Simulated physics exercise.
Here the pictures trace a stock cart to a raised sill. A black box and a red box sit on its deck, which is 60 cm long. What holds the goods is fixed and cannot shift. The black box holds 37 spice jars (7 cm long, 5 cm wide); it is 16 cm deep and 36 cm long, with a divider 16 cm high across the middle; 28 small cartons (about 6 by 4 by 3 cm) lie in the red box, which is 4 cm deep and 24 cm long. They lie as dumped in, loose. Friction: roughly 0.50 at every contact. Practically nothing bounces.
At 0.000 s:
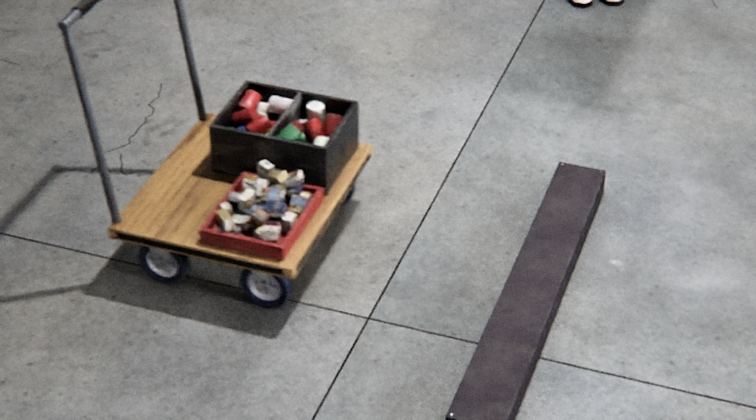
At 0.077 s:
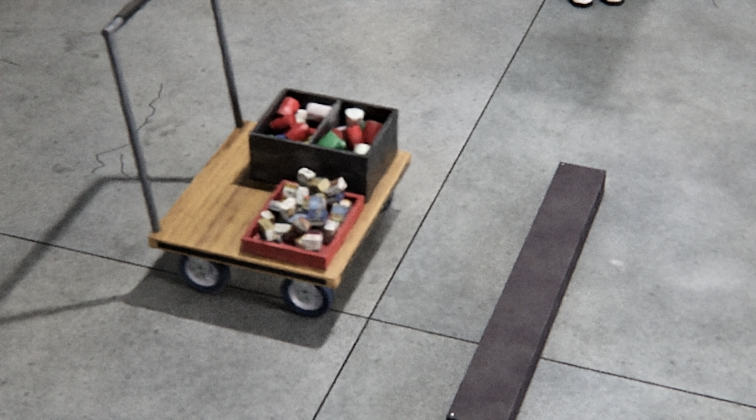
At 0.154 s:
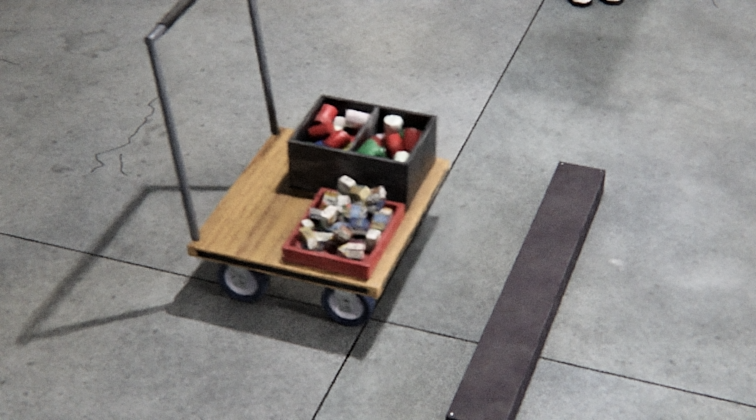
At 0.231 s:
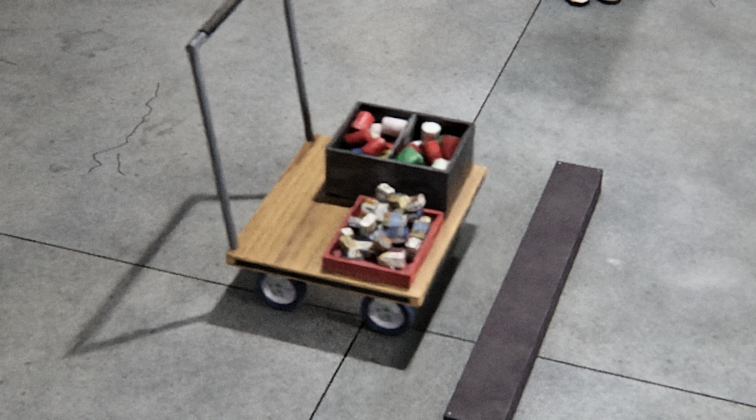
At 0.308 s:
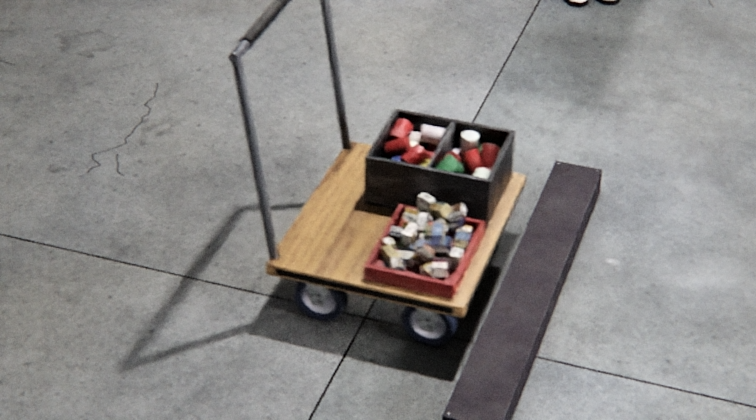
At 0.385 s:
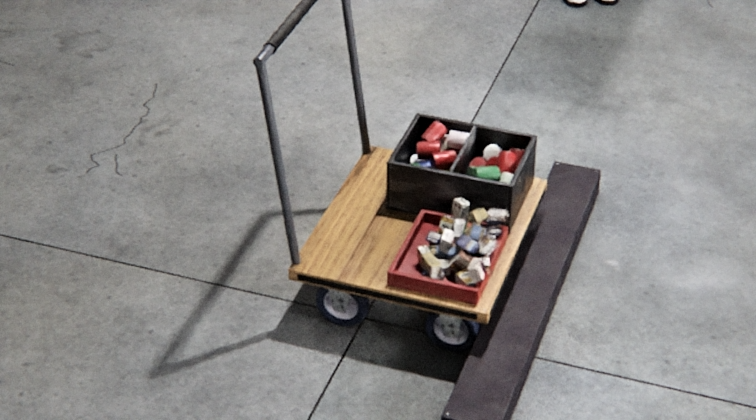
On a gray concrete floor, a wooden cart carrying a black divided box and a red box of small pieces rolled steadily rightward until its front edge was up beside a long dark sill.
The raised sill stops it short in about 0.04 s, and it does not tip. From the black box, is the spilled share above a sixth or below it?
Below a sixth.
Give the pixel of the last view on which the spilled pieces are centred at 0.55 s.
Look close to (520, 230) and you'll find it.
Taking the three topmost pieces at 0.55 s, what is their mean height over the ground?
About 50 cm up, on average.
After 0.43 s, black box 37 in, 0 out and red box 25 in, 3 out.
After 0.55 s, black box 37 in, 0 out and red box 20 in, 8 out.
After 0.78 s, black box 36 in, 1 out and red box 21 in, 7 out.
Final count (at 1.28 s), black box 36 in, 1 out and red box 20 in, 8 out. Asked share, 1 of 37, 3 per cent.
